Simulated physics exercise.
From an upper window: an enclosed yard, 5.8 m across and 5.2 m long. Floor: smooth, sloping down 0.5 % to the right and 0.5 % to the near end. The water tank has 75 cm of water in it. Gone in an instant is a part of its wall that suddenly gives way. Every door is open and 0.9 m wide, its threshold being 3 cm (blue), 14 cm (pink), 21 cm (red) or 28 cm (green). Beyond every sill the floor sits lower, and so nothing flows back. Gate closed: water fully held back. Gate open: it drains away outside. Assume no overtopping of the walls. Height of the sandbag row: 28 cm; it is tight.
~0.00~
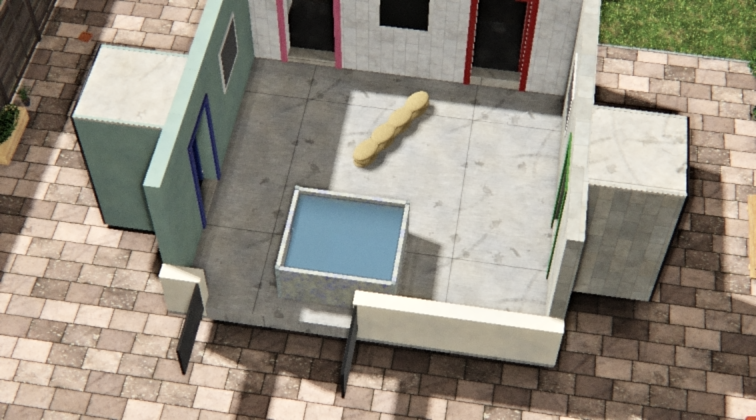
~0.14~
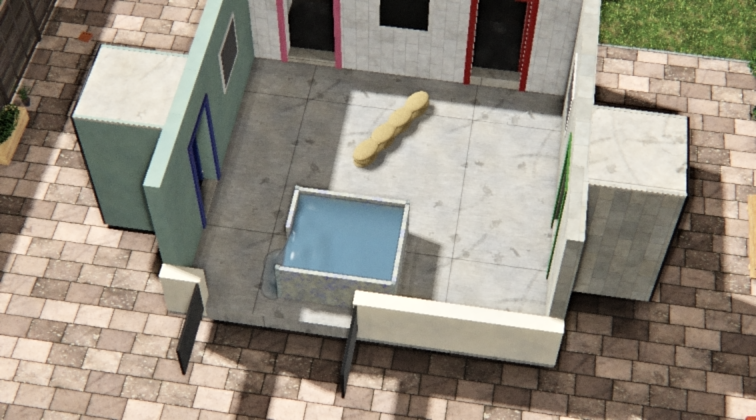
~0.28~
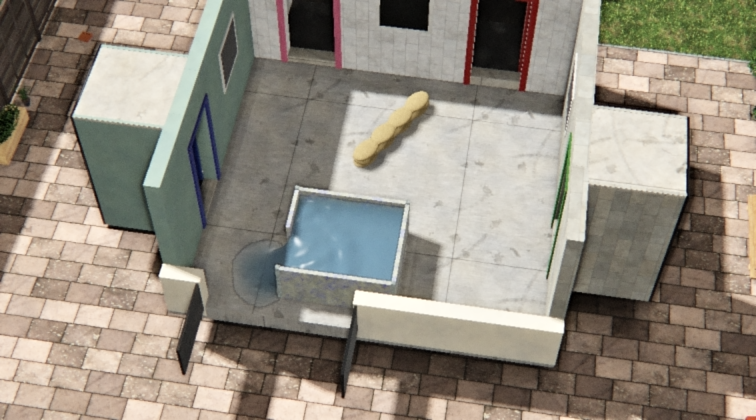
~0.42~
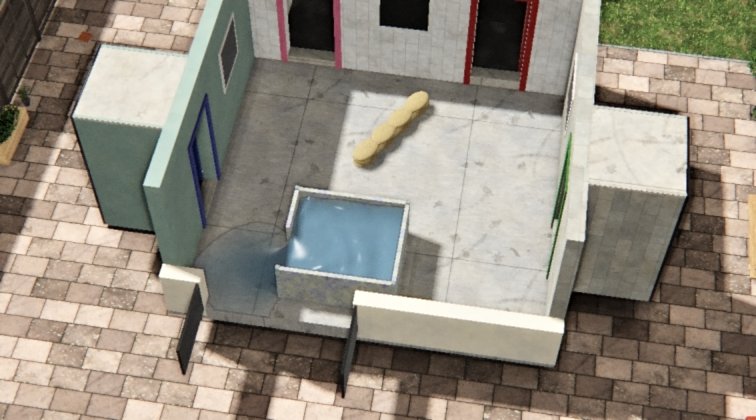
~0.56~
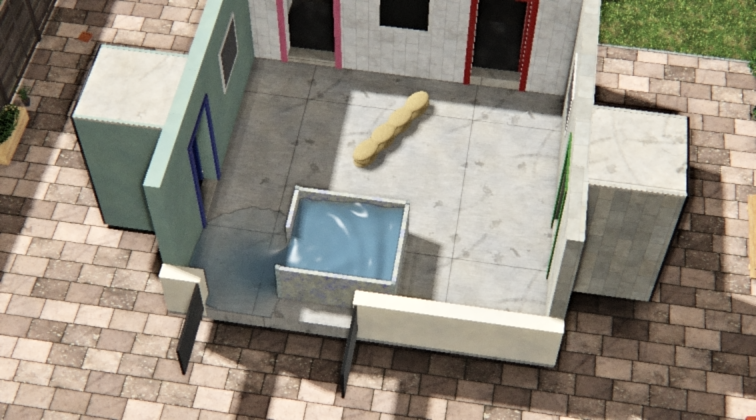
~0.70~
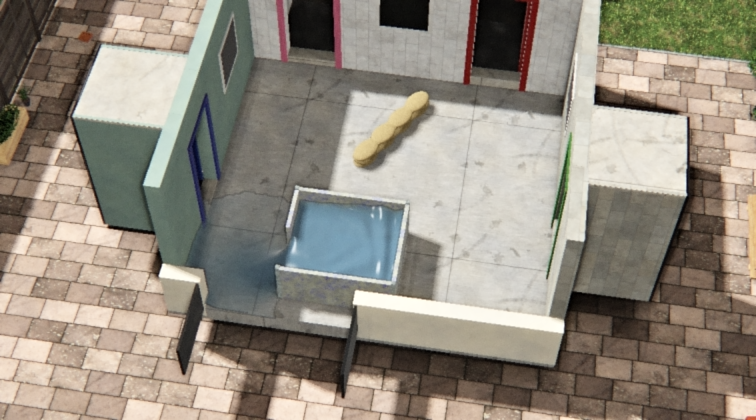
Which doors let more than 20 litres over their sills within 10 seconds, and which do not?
In 10 seconds, the blue door lets more through; the pink door stays within 20 litres; the red door stays within 20 litres; the green door stays within 20 litres.
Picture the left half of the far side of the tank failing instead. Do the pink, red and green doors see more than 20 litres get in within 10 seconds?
Then: Pink beyond it, red short of it, green short of it.
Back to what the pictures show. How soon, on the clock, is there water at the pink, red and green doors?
Times: Pink 2.6 seconds, red 4.5 seconds, green 7.5 seconds.
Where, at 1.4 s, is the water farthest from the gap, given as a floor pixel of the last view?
About pixel (229, 145).
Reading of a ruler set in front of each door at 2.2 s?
Depths in cm: Blue 12, pink 0, red 0, green 0.
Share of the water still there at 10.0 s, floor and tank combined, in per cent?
I'd say close to 58 percent is still there.
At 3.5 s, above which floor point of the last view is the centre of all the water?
The water's centre sits at about (302, 225).
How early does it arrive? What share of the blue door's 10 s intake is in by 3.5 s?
65 percent or so by then.
After 1.4 s water covers 10 % of the floor and is deepest (44 cm) near (202, 274); blue door 14 cm at the sill, 17 L in, pink door not reached, red door not reached, green door not reached.
After 2.2 s water covers 20 % of the floor and is deepest (34 cm) near (185, 291); blue door 12 cm at the sill, 55 L in, pink door not reached, red door not reached, green door not reached.
After 3.5 s water covers 40 % of the floor and is deepest (26 cm) near (185, 291); blue door 10 cm at the sill, 94 L in, pink door 16 cm at the sill, 2 L in, red door not reached, green door not reached.
After 6.0 s water covers 50 % of the floor and is deepest (16 cm) near (185, 291); blue door 7 cm at the sill, 132 L in, pink door 9 cm at the sill, 4 L in, red door 4 cm at the sill, 0 L in, green door not reached.
After 10.0 s water covers 75 % of the floor and is deepest (8 cm) near (185, 291); blue door 4 cm at the sill, 147 L in, pink door 6 cm at the sill, 4 L in, red door 2 cm at the sill, 0 L in, green door 3 cm at the sill, 0 L in.
